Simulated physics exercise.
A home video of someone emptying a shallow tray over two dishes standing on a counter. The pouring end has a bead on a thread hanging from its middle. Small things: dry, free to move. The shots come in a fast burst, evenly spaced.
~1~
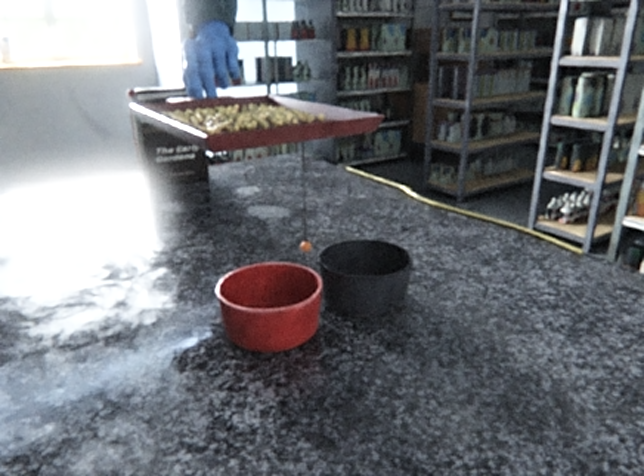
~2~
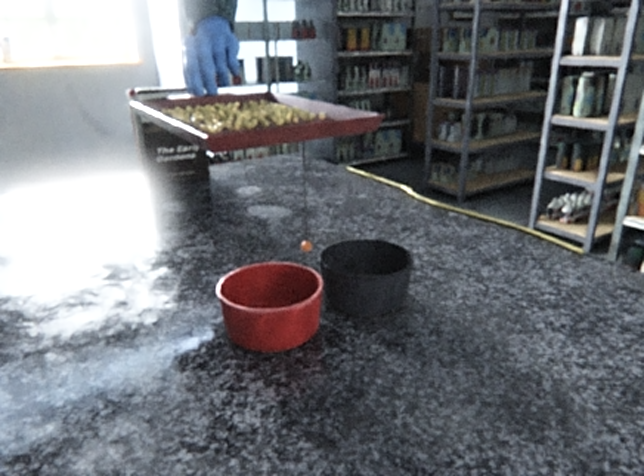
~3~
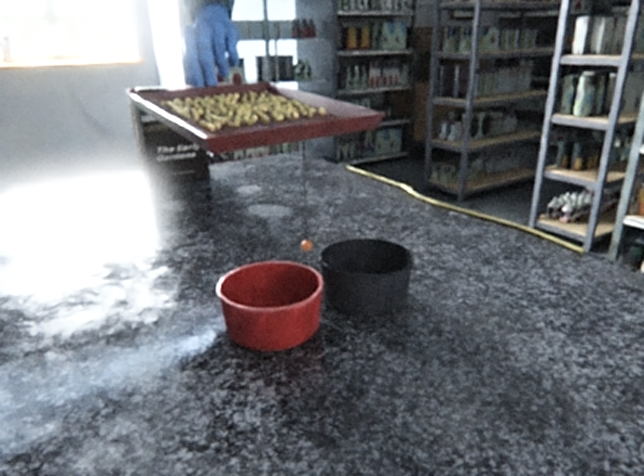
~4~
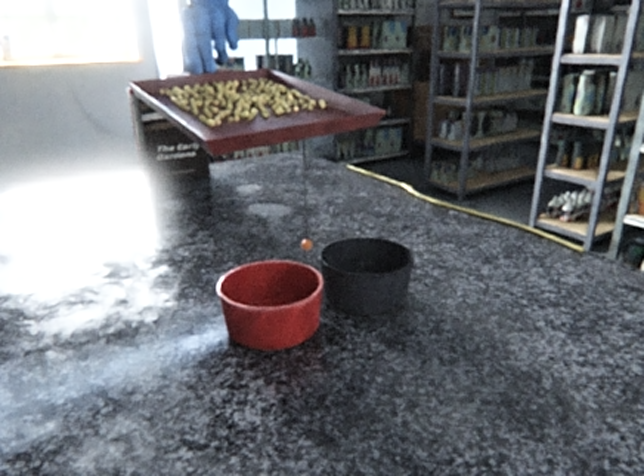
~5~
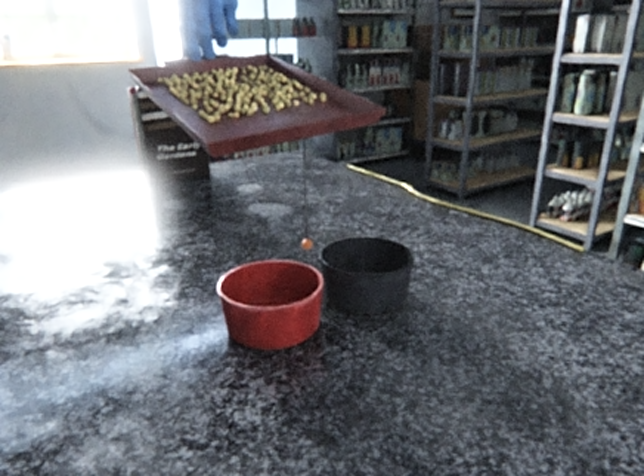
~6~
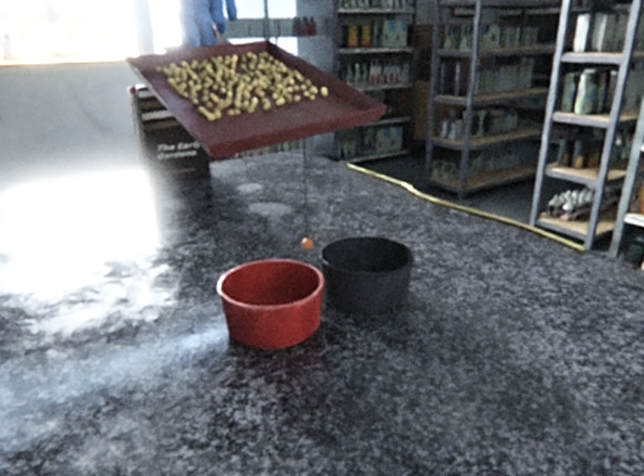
A gloved hand gradually tilts a shallow tray of beans above two round dishes.
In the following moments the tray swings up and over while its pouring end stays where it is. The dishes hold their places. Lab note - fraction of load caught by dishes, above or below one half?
Above one half.
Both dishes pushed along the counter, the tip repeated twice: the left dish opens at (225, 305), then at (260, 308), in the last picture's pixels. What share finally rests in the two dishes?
Trial 1 around 90 percent, trial 2 around 60 percent.
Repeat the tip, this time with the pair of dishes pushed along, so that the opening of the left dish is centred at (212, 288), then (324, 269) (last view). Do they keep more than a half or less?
Try 1: The greater share; try 2: A lesser share.
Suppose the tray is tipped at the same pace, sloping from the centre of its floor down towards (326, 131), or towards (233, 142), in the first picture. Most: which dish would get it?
One: The dish on the right. Two: The left dish.
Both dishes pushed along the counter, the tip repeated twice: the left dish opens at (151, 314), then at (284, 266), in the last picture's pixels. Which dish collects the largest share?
Well, the right-side one at the first spot and the left-side one at the second.
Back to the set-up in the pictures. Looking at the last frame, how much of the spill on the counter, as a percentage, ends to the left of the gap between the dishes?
Left fraction: Around 90 per cent.
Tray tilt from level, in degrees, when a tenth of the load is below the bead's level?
Near 50 degrees.
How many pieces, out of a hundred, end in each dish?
Left dish 80, right dish 0 %.
Just after the last frame, tray tipped steeply; roughly half on the tray; roughly a quarter in the left dish; about a tenth outside both; about a tenth in the air.
A moment on, tray tipped right over; the larger part in the left dish; roughly a quarter outside both; about a tenth in the air.
Further on, tray tipped past a quarter turn; the larger part in the left dish; roughly a quarter outside both.
When it is over, tray tipped past a quarter turn; the larger part in the left dish; not one in the right dish; roughly a quarter outside both.
